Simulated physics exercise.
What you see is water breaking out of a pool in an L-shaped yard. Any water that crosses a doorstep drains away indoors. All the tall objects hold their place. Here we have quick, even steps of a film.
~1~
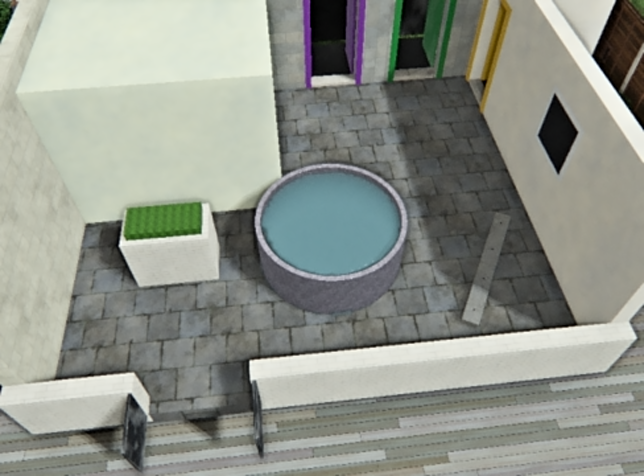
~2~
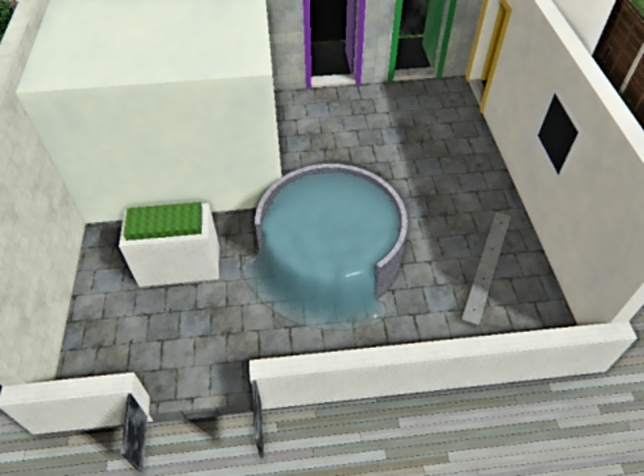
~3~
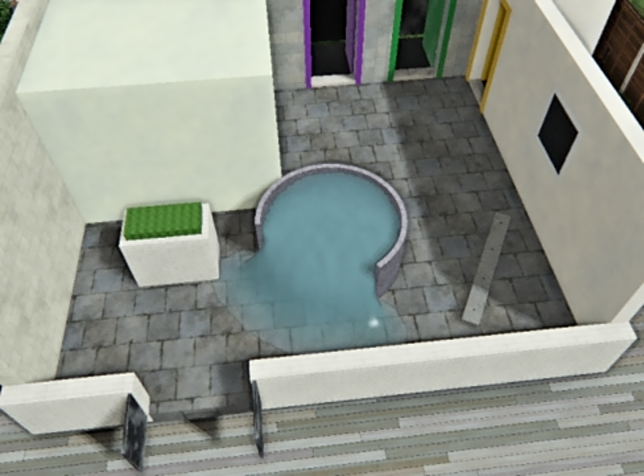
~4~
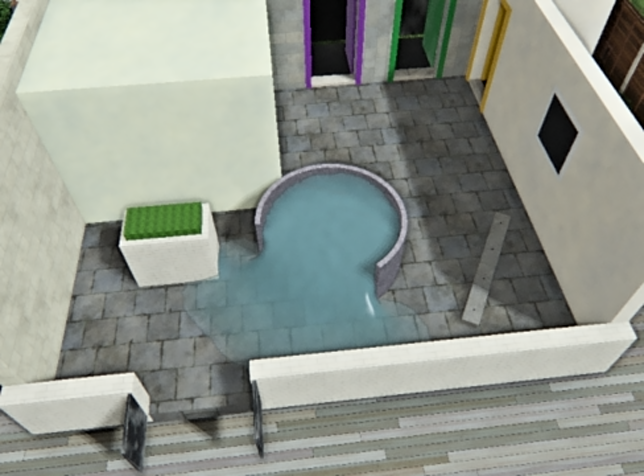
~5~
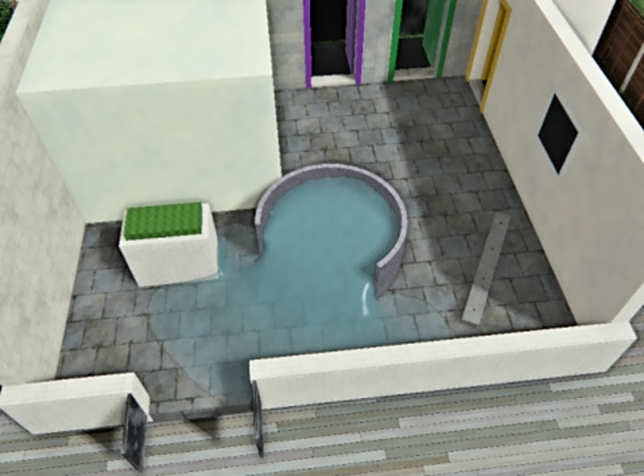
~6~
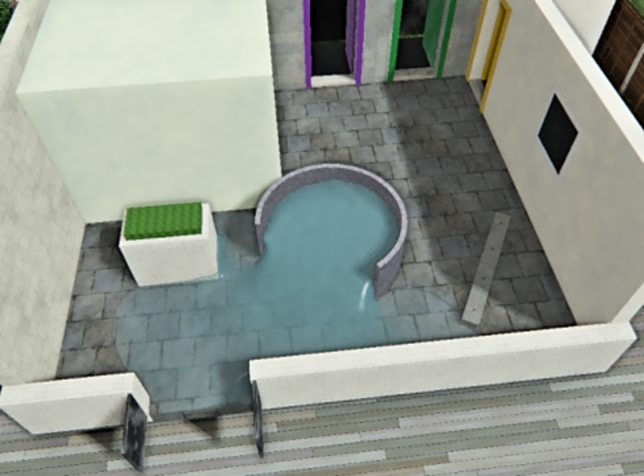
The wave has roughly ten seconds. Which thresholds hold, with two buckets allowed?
One by one: The purple door will keep it to two buckets; the green door will keep it to two buckets; the yellow door will keep it to two buckets.
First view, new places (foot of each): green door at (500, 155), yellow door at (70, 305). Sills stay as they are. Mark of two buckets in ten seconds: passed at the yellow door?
Note - yellow one: Beyond the mark.
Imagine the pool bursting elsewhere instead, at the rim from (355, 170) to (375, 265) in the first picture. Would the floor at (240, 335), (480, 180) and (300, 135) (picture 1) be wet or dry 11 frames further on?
Taking each in turn, they come out kept dry, watered, kept dry.
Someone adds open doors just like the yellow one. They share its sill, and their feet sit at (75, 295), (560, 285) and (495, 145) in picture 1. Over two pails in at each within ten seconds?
Door by door: Gets past, gets past, stays short.
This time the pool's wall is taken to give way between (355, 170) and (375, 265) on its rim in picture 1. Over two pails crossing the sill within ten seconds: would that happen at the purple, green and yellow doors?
Purple exceeds the limit, green exceeds the limit, yellow exceeds the limit.
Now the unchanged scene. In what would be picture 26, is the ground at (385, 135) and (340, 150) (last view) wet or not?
Point one: Unflooded. Point two: Unflooded.
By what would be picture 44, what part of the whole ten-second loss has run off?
It comes to around 70 per cent.
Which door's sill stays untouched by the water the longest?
That would be the purple one.
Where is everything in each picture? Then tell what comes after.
In the first picture, still water in the round tank at (331, 221).
In the second picture, the front is at (381, 305), out from the gap at (303, 296).
In the third picture, water pours out at (303, 297) and has run to (221, 267).
In the fourth picture, the front is at a hidden place, out from the gap at (303, 299).
In the fifth picture, water pours out at (303, 300) and has run to a hidden place.
In the sixth picture, water pours out at (303, 300) and has run to a hidden place.
A moment on, water covers 35 % of the floor; the purple door not reached, the green door not reached, the yellow door not reached.
Next, water covers 45 % of the floor; the purple door not reached, the green door not reached, the yellow door not reached.
Then, water covers 60 % of the floor; the purple door not reached, the green door not reached, the yellow door not reached.
Later, water covers 90 % of the floor; the purple door not reached, the green door wet at the sill, nothing in, the yellow door wet at the sill, nothing in.
In the end, water covers 95 % of the floor; the purple door under two buckets in, the green door wet at the sill, nothing in, the yellow door under two buckets in.
